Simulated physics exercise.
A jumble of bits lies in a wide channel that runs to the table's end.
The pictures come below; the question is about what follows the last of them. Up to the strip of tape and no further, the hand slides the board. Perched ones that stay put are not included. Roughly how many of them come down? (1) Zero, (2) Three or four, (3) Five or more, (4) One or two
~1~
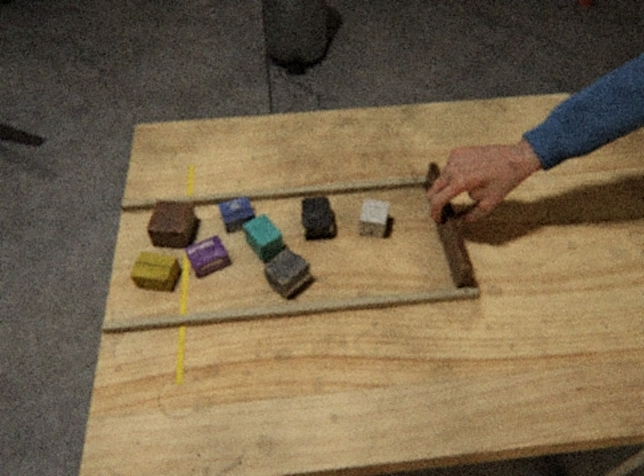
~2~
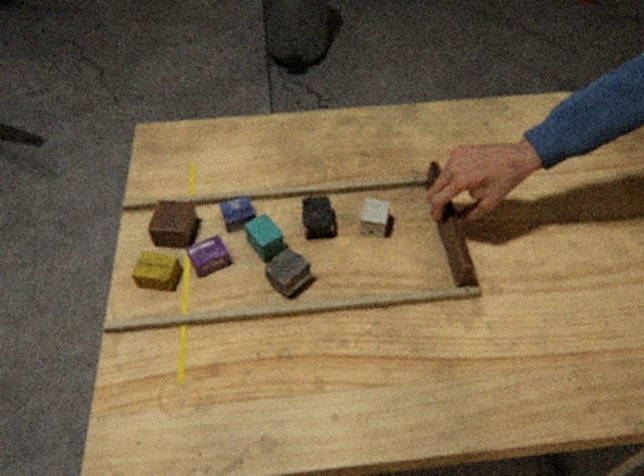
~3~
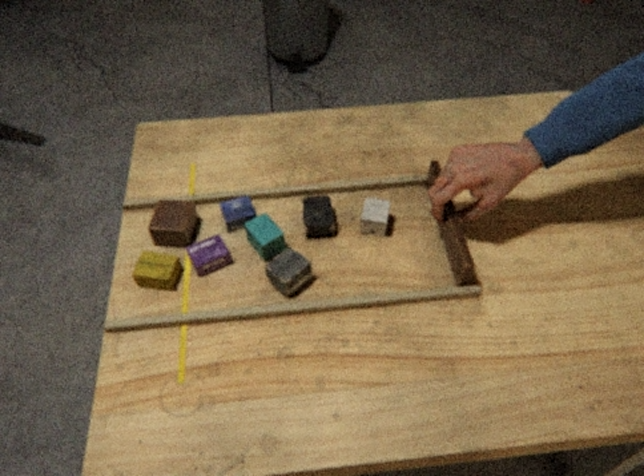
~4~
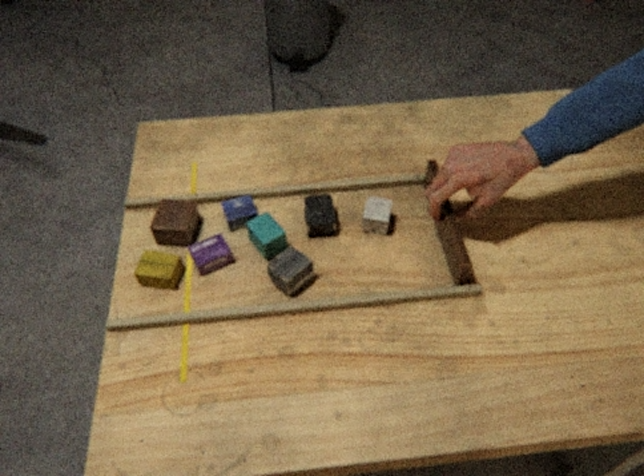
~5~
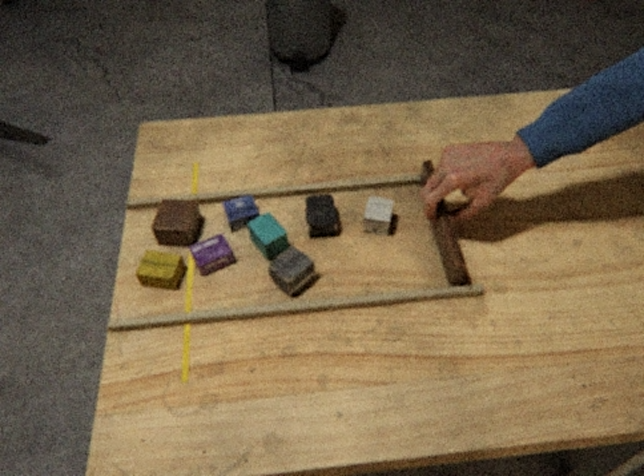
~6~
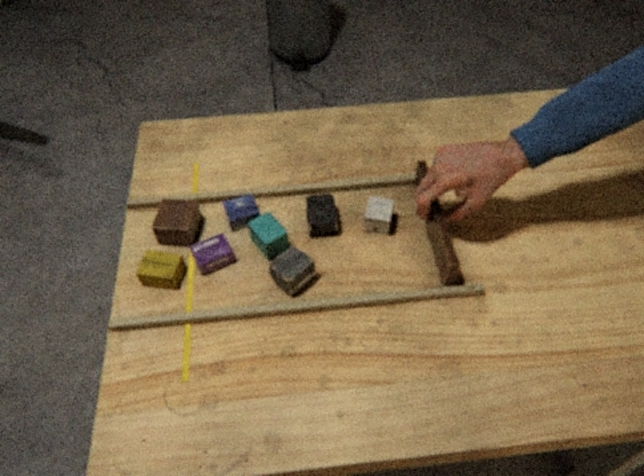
One or two (4).
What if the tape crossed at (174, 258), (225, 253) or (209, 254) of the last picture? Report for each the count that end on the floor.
It would be 3, 0 and 1.
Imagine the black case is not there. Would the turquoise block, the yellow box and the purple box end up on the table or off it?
Turquoise block safe, yellow box gone, purple box safe.
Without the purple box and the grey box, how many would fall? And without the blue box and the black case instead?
The first count is 1 and the second is 1.
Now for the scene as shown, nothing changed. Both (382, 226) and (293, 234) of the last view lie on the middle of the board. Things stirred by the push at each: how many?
Counting first: 1, next 5.
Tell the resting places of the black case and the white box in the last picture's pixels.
In the last picture they sit at about (152, 226) and about (178, 232).
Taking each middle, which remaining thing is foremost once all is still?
It's the blue box.
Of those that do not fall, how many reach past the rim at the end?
It would come to 1.
Soon after, none off yet; yellow box at rest near (162, 269); brown block at rest near (178, 222); purple box at rest near (212, 254).
After that, none off yet; yellow box displaced about its own width near (135, 275); brown block displaced about its own width near (130, 228); purple box displaced about its own width near (175, 266).
In the end, the number that fall off is one or two; gone, brown block and yellow box.
